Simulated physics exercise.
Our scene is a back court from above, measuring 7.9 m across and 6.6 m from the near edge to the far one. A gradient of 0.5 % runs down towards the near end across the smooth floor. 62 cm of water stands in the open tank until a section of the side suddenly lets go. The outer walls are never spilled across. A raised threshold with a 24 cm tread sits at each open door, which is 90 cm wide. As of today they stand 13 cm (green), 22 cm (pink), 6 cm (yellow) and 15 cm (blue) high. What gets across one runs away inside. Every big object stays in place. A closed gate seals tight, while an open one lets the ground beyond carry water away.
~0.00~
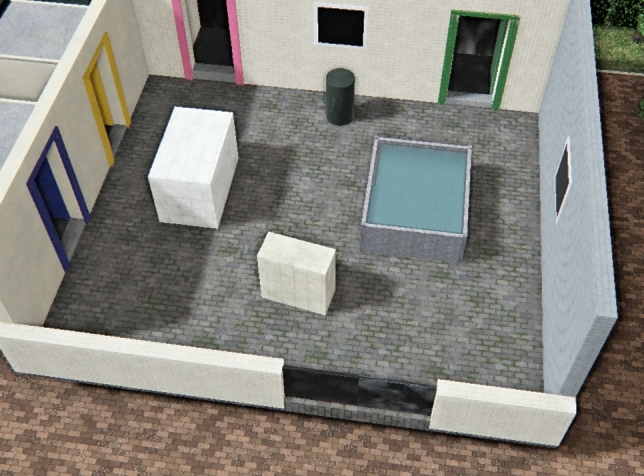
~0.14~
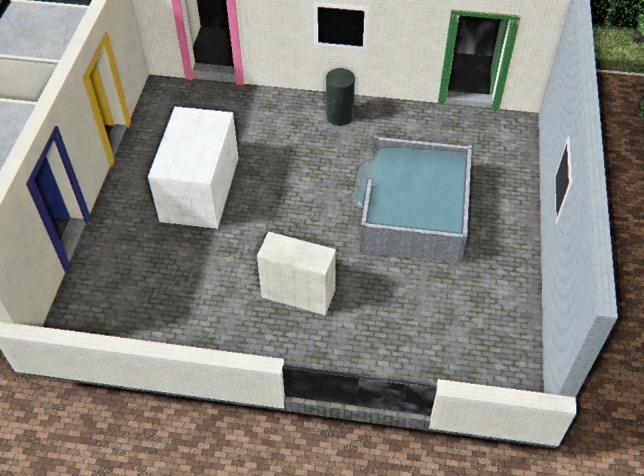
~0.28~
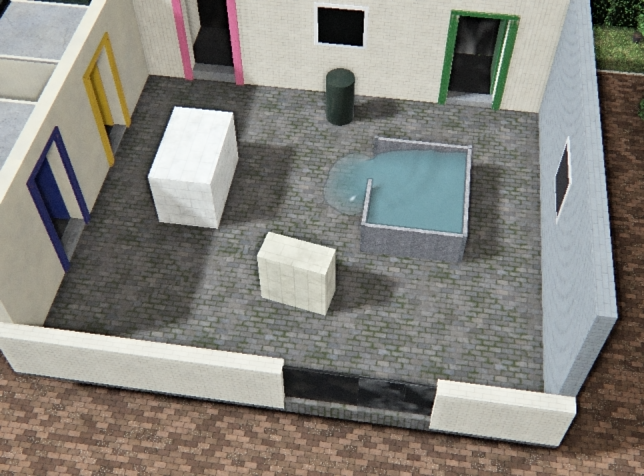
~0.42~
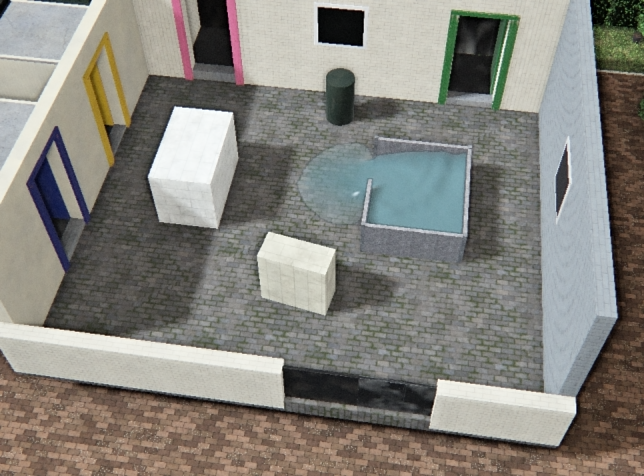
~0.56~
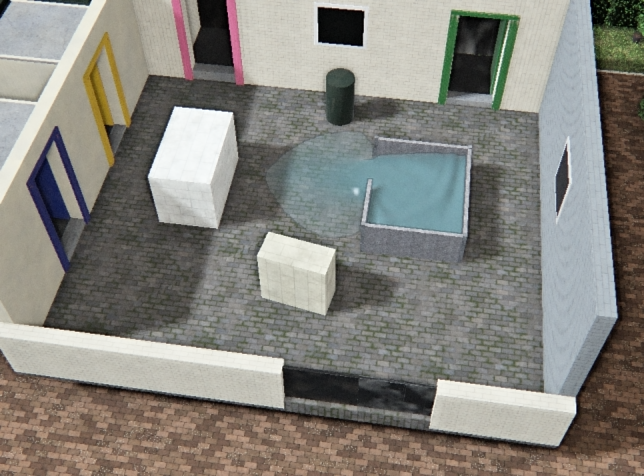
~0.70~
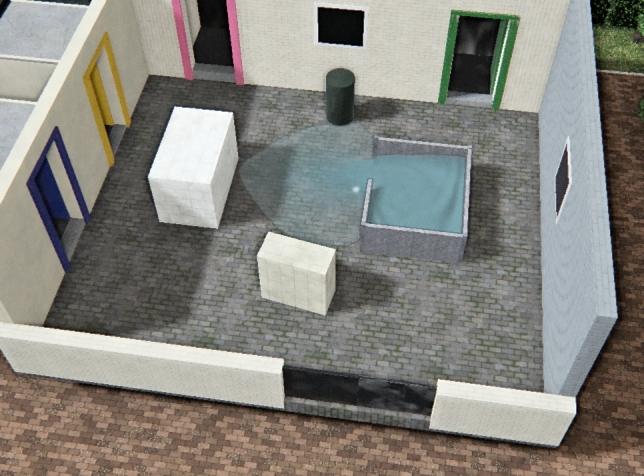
Water pours from the left side of the open tank and spreads leftward across the paving.
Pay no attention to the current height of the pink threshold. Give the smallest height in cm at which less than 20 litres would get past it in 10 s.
Close to 10.5 cm is just enough.
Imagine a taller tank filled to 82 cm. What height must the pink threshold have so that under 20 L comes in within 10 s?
Around 15 cm high.
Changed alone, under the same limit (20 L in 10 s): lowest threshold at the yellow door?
About 5.5 cm at yellow.
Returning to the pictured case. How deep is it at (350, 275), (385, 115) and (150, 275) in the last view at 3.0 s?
The three readings, in order, are 0, 1 and 1 cm.
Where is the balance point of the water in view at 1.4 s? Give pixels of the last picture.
Approximately (375, 195).
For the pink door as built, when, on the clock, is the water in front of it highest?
Roughly at 4.0 s.
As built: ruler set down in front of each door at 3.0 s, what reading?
Lab note, cm: Green 0; pink 12; yellow 7; blue 0.
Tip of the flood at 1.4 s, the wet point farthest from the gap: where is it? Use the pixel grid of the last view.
At about (164, 131).
After 1.4 s water covers 20 % of the floor, deepest (31 cm) near (363, 180); it has not reached the pink door.
After 3.0 s water covers 40 % of the floor, deepest (32 cm) near (157, 79); 12 cm at the pink door, 0 litres in over its 22 cm threshold.
After 10.0 s water covers 80 % of the floor, deepest (10 cm) near (63, 306); 5 cm at the pink door, 0 litres in over its 22 cm threshold.
At the pink door as built, the water arrived by 1.9 s and peaked near 15 cm at 4.0 s.
With a threshold of 9 cm, 35 litres would have come in within the 10 s; with 12.5 cm, 7 litres. So under 20 litres takes about 10.5 cm.
